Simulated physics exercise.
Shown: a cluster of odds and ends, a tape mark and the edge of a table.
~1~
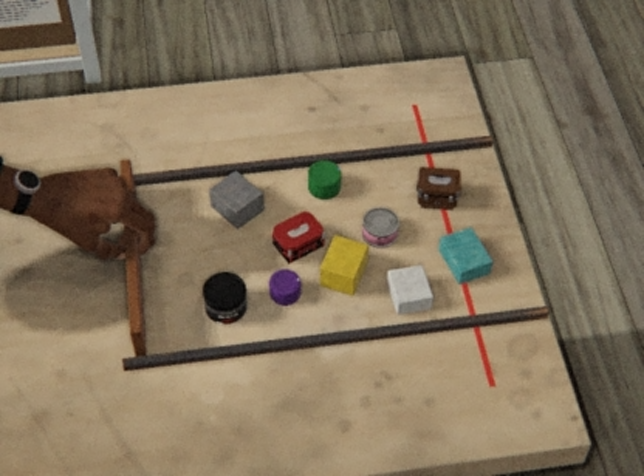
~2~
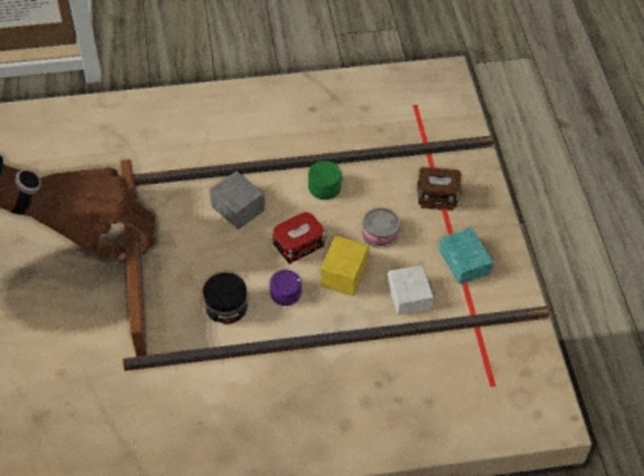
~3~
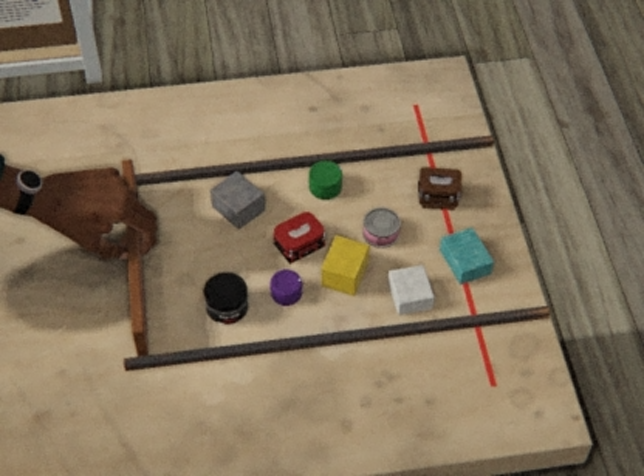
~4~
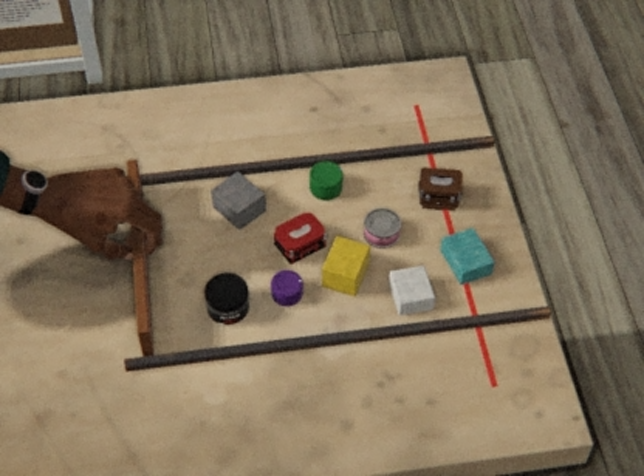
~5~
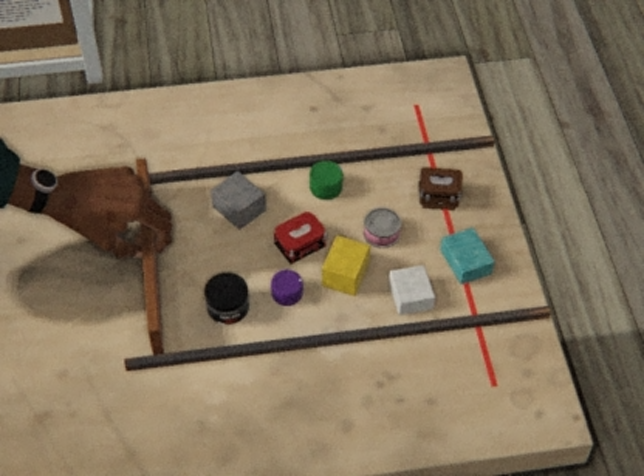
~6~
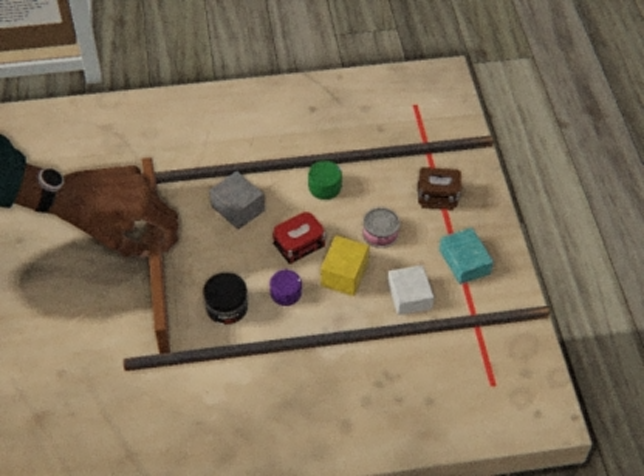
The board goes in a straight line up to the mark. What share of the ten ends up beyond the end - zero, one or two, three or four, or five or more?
What ends up beyond the end is one or two of them.
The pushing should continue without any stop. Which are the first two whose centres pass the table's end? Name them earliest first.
Earliest is the turquoise block; next is the white block.
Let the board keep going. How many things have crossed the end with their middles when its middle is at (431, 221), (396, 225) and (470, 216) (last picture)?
1, 0, 6.
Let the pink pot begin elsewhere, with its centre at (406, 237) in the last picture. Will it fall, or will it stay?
Pink pot: Safe.
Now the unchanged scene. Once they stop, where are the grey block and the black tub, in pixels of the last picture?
The grey block at (458, 184), the black tub at (487, 275).
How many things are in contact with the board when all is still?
The answer is 4.
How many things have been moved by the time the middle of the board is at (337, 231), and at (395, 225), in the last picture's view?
At that stage 8; at the next, 10.
A little later, none off yet; turquoise block at rest near (466, 256); brown case at rest near (439, 189); white block at rest near (411, 290).
Next, none off yet; turquoise block at rest near (466, 256); brown case at rest near (439, 189); white block shifted about its own width near (436, 291).
Later still, none off yet; turquoise block shifted about its own width near (517, 251); brown case shifted a little near (454, 184); white block shifted well along near (510, 287).
When it is over, the number that fall off is one or two; down, white block and turquoise block.
